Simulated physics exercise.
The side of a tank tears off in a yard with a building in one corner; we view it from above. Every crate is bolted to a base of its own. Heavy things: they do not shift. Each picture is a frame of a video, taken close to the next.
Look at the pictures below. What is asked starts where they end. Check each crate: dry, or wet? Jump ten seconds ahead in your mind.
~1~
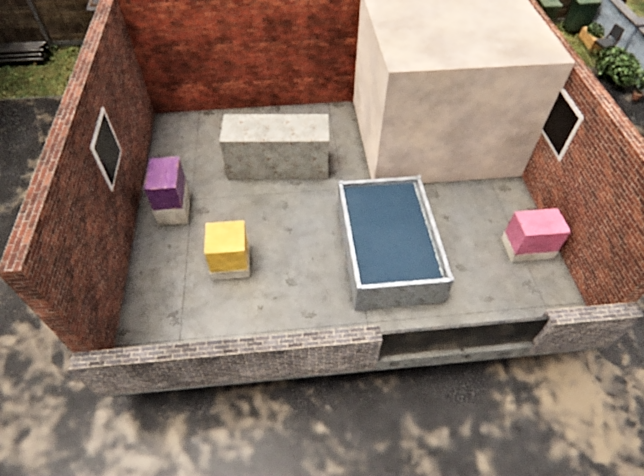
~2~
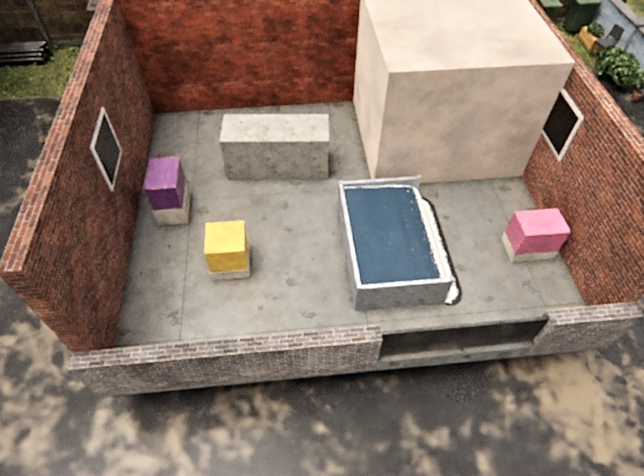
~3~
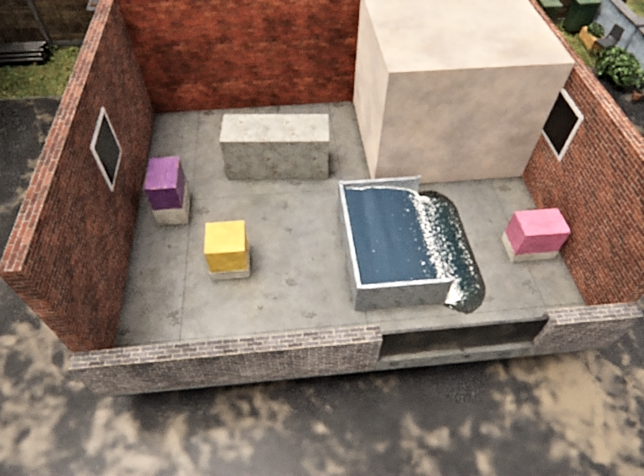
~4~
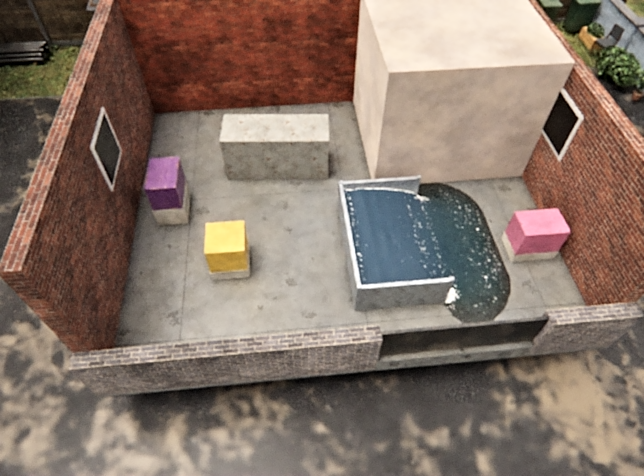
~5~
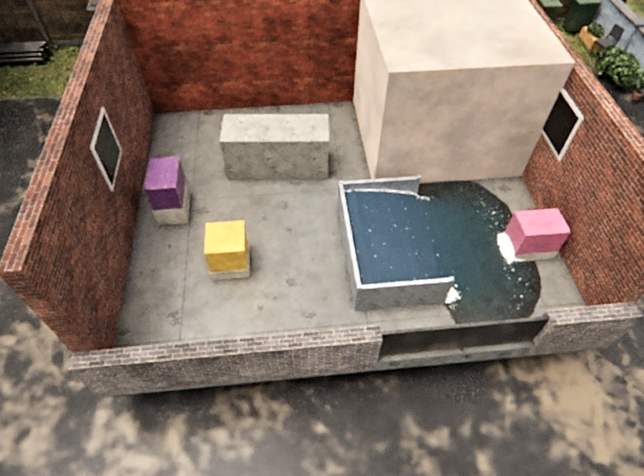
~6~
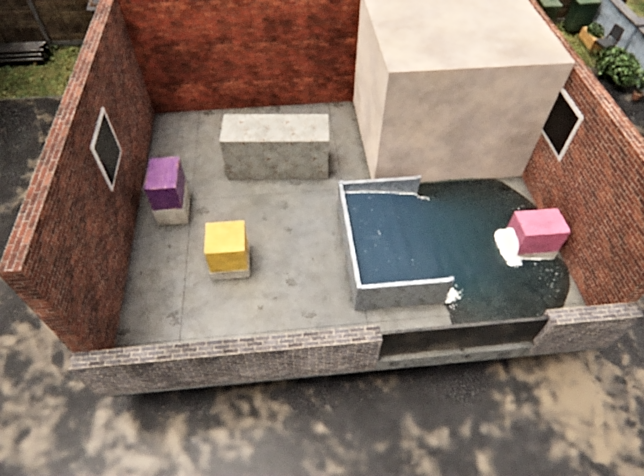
Result: The purple crate will come through untouched; the yellow crate will come through untouched; the pink crate will not stay dry.
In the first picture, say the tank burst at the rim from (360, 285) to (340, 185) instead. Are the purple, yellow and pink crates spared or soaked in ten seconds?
Then the purple crate is untouched, the yellow crate gets flooded and the pink crate is untouched.
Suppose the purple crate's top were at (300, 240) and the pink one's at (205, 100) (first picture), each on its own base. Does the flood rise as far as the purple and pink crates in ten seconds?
First purple: It keeps clear; then pink: It keeps clear.
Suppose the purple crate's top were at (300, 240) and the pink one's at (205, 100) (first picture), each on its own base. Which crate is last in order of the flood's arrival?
Going by the pictures, it's the pink crate.
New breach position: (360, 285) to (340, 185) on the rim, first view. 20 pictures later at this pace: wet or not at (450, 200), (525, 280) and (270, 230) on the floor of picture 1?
First: Spared by the leak. Second: Spared by the leak. Third: Reached by the flood.
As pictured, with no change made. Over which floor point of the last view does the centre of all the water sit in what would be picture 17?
The water centres close to (478, 245).
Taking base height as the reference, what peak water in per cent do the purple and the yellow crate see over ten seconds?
Taking them in the order asked, 20 percent and 30 percent.
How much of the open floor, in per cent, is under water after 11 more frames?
By my count, 25 percent.
A moment on, water covers 25 % of the floor; the purple crate not reached, the yellow crate not reached, the pink crate water round its plinth.
Next, water covers 25 % of the floor; the purple crate not reached, the yellow crate not reached, the pink crate water round its plinth.
Then, water covers 30 % of the floor; the purple crate not reached, the yellow crate not reached, the pink crate water round its plinth.
Later, water covers 60 % of the floor; the purple crate water round its plinth, the yellow crate water round its plinth, the pink crate water round its plinth.
In the end, water covers 75 % of the floor; the purple crate stayed above the water, the yellow crate stayed above the water, the pink crate was topped.
